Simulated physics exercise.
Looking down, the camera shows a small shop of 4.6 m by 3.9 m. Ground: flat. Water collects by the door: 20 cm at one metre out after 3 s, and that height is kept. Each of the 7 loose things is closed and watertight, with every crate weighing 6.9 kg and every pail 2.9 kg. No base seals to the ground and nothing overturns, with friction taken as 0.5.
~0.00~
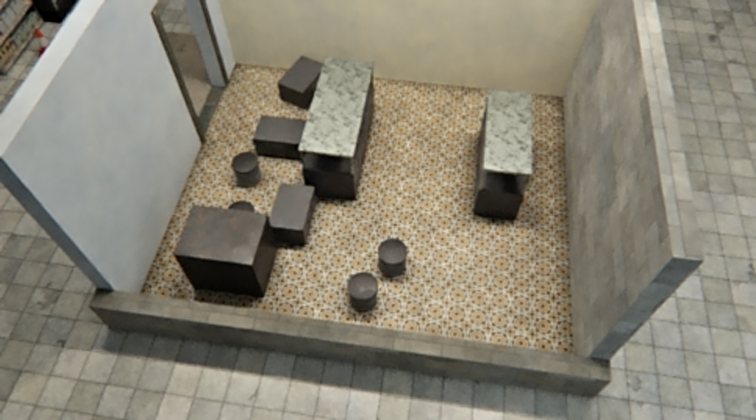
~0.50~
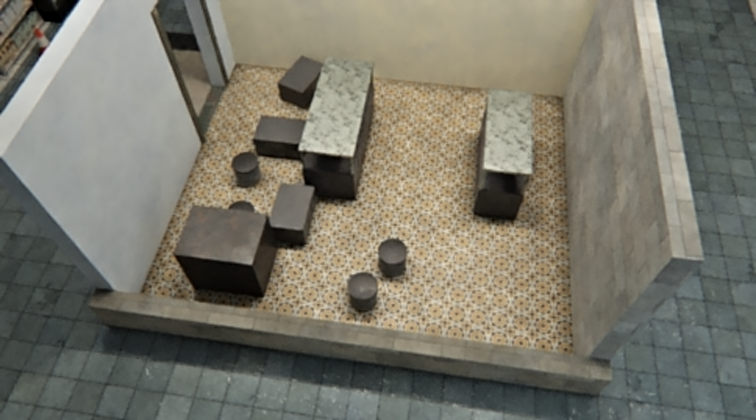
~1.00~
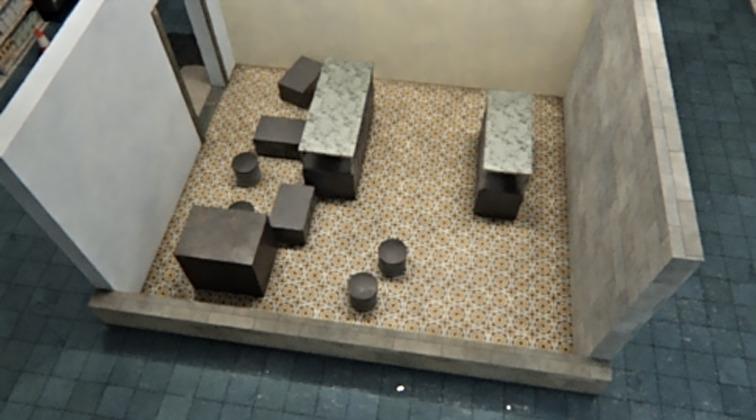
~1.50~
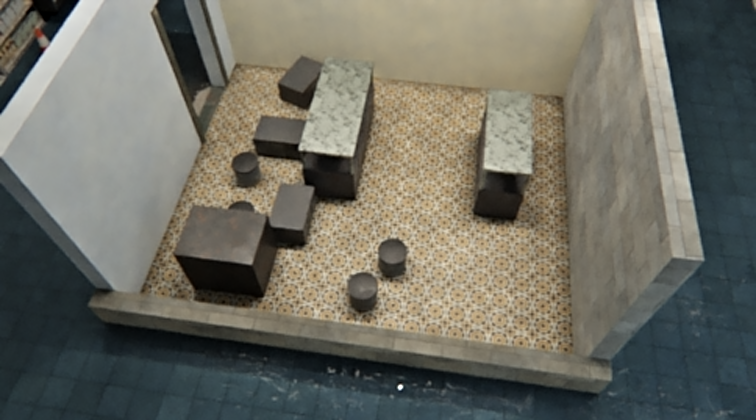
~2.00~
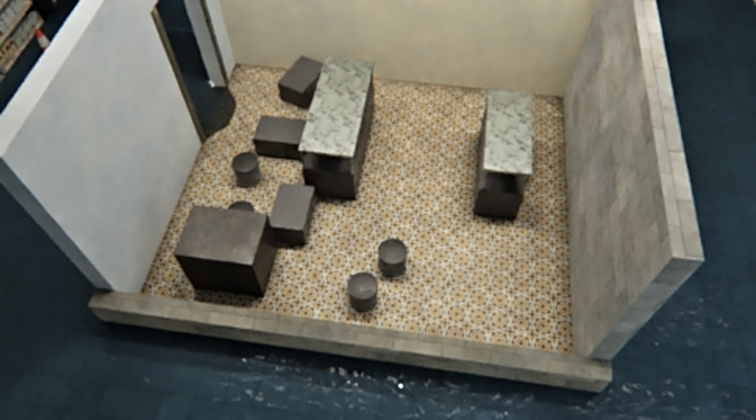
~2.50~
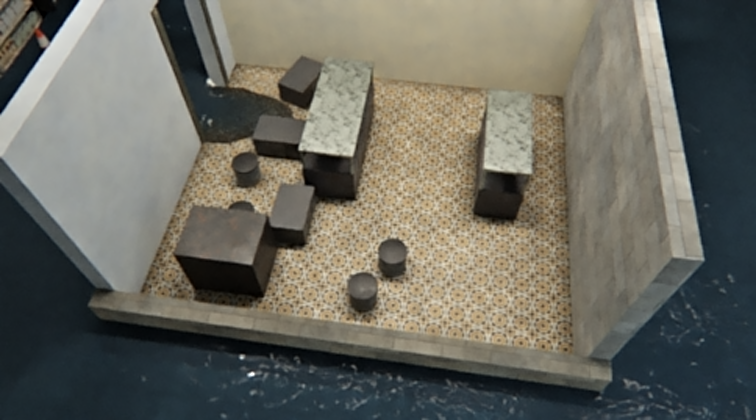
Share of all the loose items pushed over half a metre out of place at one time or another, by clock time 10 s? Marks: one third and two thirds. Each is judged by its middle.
Top band: Two thirds or more.
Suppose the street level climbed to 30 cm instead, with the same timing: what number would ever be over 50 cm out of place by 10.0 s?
That would give 6.
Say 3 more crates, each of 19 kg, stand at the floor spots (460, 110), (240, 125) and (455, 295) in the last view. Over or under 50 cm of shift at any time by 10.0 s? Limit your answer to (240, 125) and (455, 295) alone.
Order as asked - beyond the cutoff and inside the cutoff.
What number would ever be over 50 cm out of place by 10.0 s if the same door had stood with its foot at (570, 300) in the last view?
So the tally would be 5.
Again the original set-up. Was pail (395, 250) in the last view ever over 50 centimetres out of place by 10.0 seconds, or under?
That one comes out within the limit.
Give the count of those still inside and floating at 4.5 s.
Answer: 2.
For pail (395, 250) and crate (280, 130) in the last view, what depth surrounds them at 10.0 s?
First roughly 3 cm, second roughly 7 cm.
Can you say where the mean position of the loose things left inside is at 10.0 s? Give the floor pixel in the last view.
Mean position approx. (334, 228).
After 3.5 s 0 of 7 are over 50 cm from their spots; 0 afloat.
After 4.5 s 1 of 7 are over 50 cm from their spots; 2 afloat.
After 7.0 s 4 of 7 are over 50 cm from their spots; 2 afloat.
After 10.0 s 5 of 7 are over 50 cm from their spots, and 5 have been at some point; 5 afloat.
